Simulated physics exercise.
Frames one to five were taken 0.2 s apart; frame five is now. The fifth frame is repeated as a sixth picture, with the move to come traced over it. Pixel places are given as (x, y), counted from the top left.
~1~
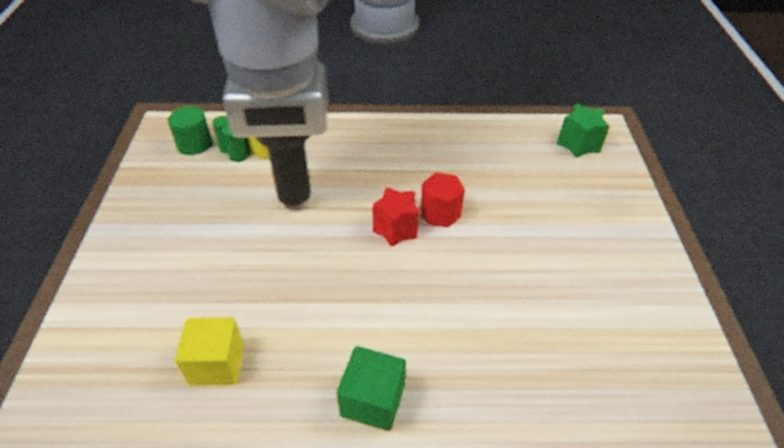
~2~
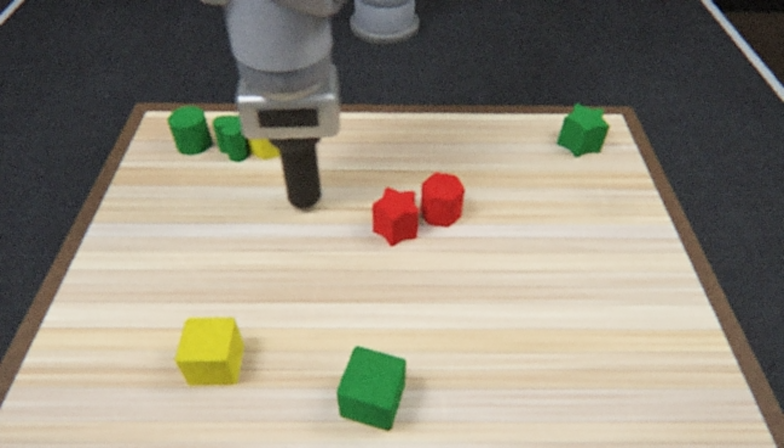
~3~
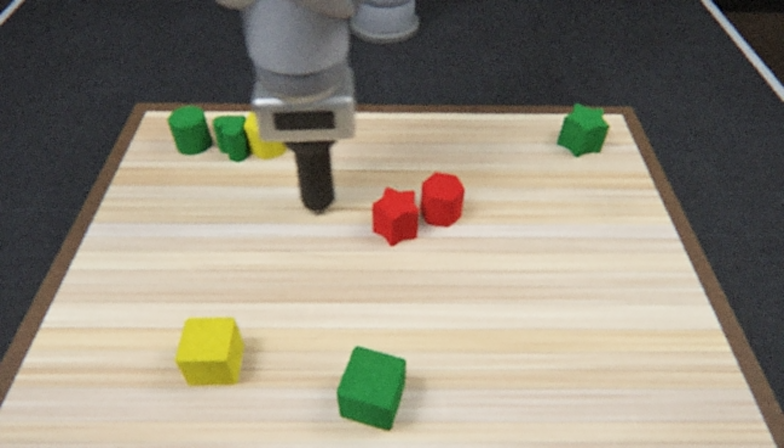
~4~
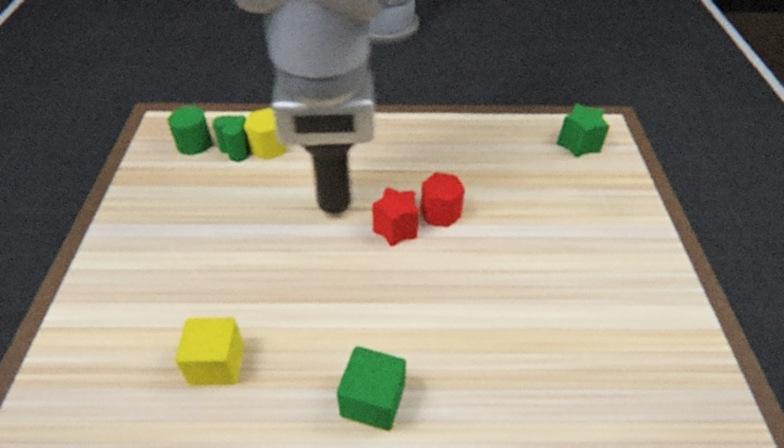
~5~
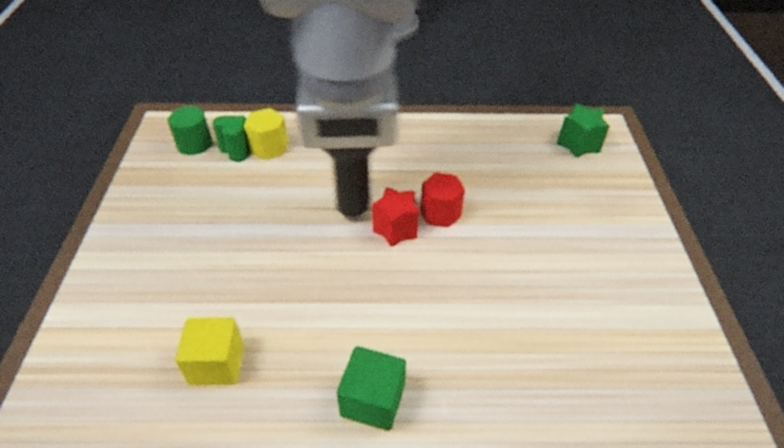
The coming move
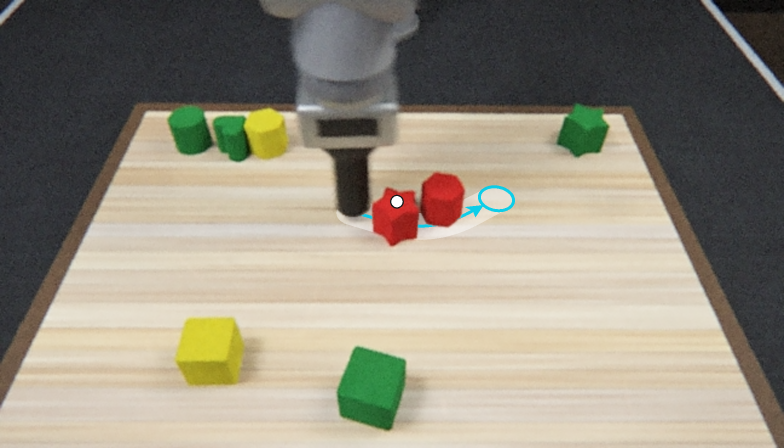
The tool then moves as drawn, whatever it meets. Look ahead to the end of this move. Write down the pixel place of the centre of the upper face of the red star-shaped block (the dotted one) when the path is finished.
Its top centre lands on (453, 223).
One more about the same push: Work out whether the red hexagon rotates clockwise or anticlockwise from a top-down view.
That block twists counter-clockwise.
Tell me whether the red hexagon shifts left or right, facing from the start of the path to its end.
It's going to go left.
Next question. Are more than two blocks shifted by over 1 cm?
No
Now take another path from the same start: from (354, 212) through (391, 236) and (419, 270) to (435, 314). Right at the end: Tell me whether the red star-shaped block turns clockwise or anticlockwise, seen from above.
From the top: Counterclockwise.
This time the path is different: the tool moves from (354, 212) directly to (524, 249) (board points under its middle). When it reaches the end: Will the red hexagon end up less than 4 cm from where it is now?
I believe so.
Drawn move, from (354, 212) by way of (404, 225) and (456, 219) to (496, 199); the dot is on the red star-shaped block.
What follows on the original path. One third of the way, tool at (407, 218); red star-shaped block at (434, 217), turned 15° clockwise.
Two thirds of the way, tool at (458, 211); red star-shaped block at (453, 223), turned 50° clockwise; red hexagon at (481, 170), turned 45° anticlockwise.
At the end, tool at (498, 191); red star-shaped block at (453, 223), turned 50° clockwise; red hexagon at (508, 148), turned 60° anticlockwise.
